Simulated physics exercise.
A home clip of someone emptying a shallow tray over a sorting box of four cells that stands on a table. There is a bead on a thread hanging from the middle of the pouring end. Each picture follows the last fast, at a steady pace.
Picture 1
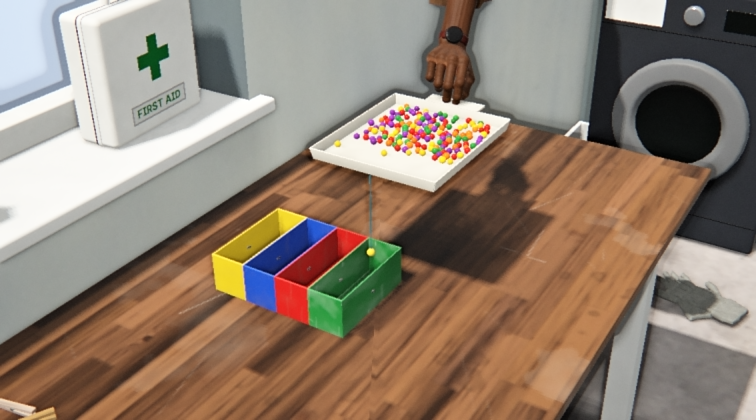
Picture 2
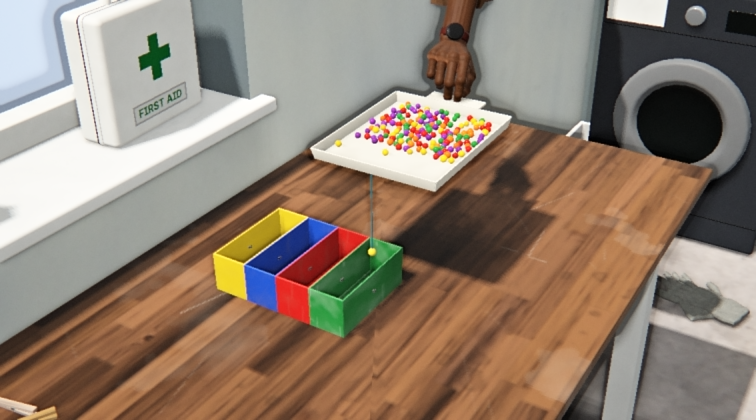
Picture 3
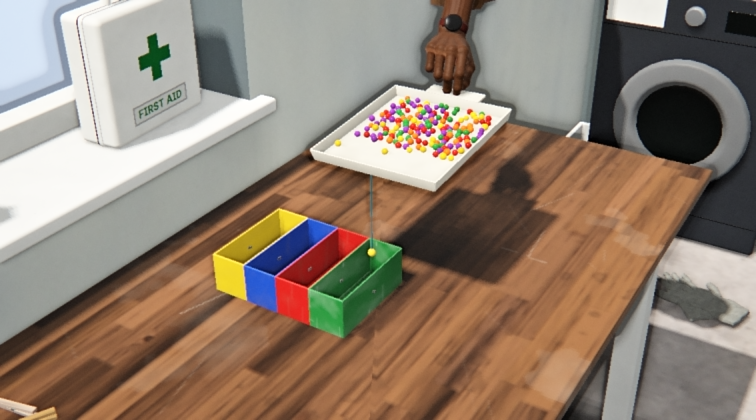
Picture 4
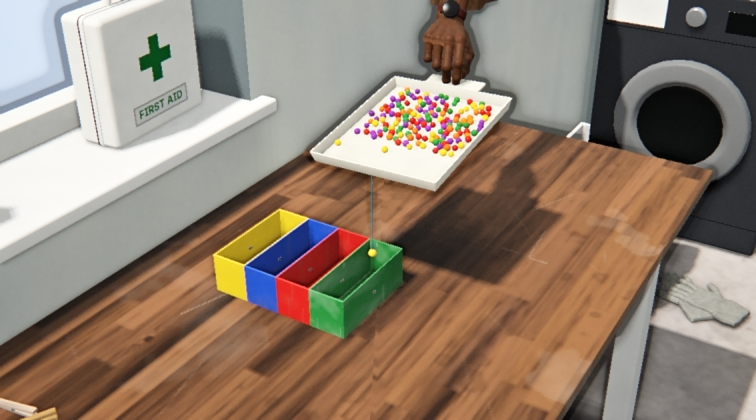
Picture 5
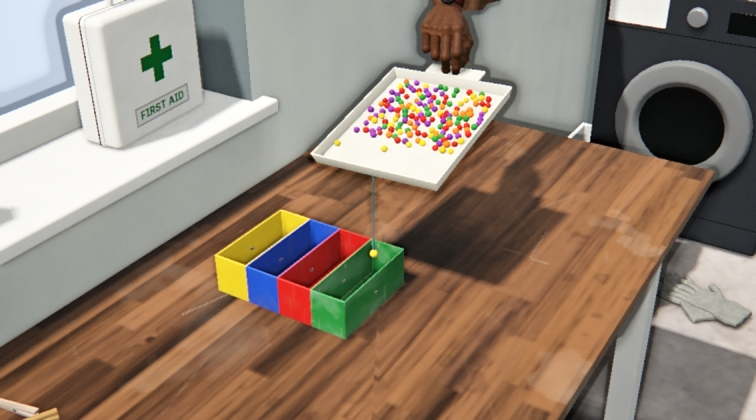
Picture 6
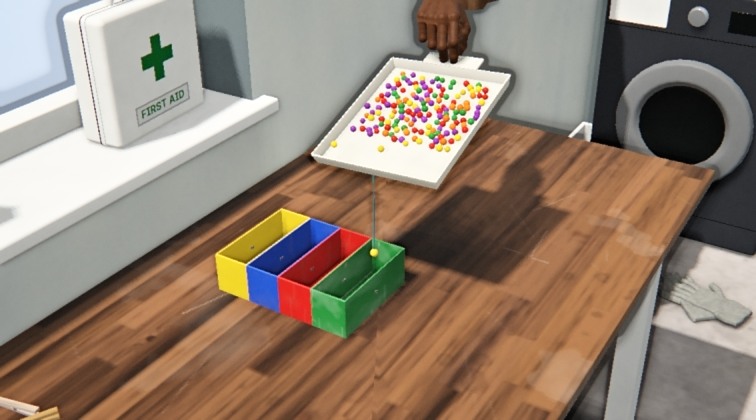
A wooden table by a windowsill is seen from above at an angle, with a washing machine behind it at right. A dark brown hand holds a white tray of colourful beads above a box with yellow, blue, red and green cells, while a yellow bead hangs on a thread. The hand raises the tray's far end, steepening its slope, and the beads shift and spread across it.
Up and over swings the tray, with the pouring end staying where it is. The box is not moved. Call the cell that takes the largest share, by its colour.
Most goes to the red cell.
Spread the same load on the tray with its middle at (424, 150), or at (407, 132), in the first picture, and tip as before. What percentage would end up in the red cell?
It's 40 percent the first time and 40 percent the second.
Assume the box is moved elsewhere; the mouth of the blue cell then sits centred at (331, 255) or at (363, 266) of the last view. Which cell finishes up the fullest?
So the first one goes to the cell in blue and the second to that yellow cell.
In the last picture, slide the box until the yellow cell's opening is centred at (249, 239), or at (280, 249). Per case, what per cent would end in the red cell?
Approximately 40 percent, followed by approximately 30 percent.
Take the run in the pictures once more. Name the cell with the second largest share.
That green cell.
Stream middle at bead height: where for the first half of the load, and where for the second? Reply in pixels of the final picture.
At (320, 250) for the first part, then at (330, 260) for the others.
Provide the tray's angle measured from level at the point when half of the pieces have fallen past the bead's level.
My estimate is some 105 degrees.
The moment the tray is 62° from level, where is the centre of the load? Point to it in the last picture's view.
Near (354, 164).
Soon, tray tipped steeply; most on the tray; a small part in the red cell; a small part in the green cell; a stray few in the blue cell; a small part falling or outside the box.
A while on, tray tipped right over; about a third on the tray; about a quarter in the red cell; a small part in the green cell; a small part in the blue cell; about a third falling or outside the box.
Towards the end, tray tipped past a quarter turn; about a third in the red cell; about a quarter in the green cell; a small part in the blue cell; about a quarter falling or outside the box.
Finally, tray tipped past a quarter turn; about a third in the red cell; about a quarter in the green cell; a small part in the blue cell; none in the yellow cell; about a quarter outside the box.
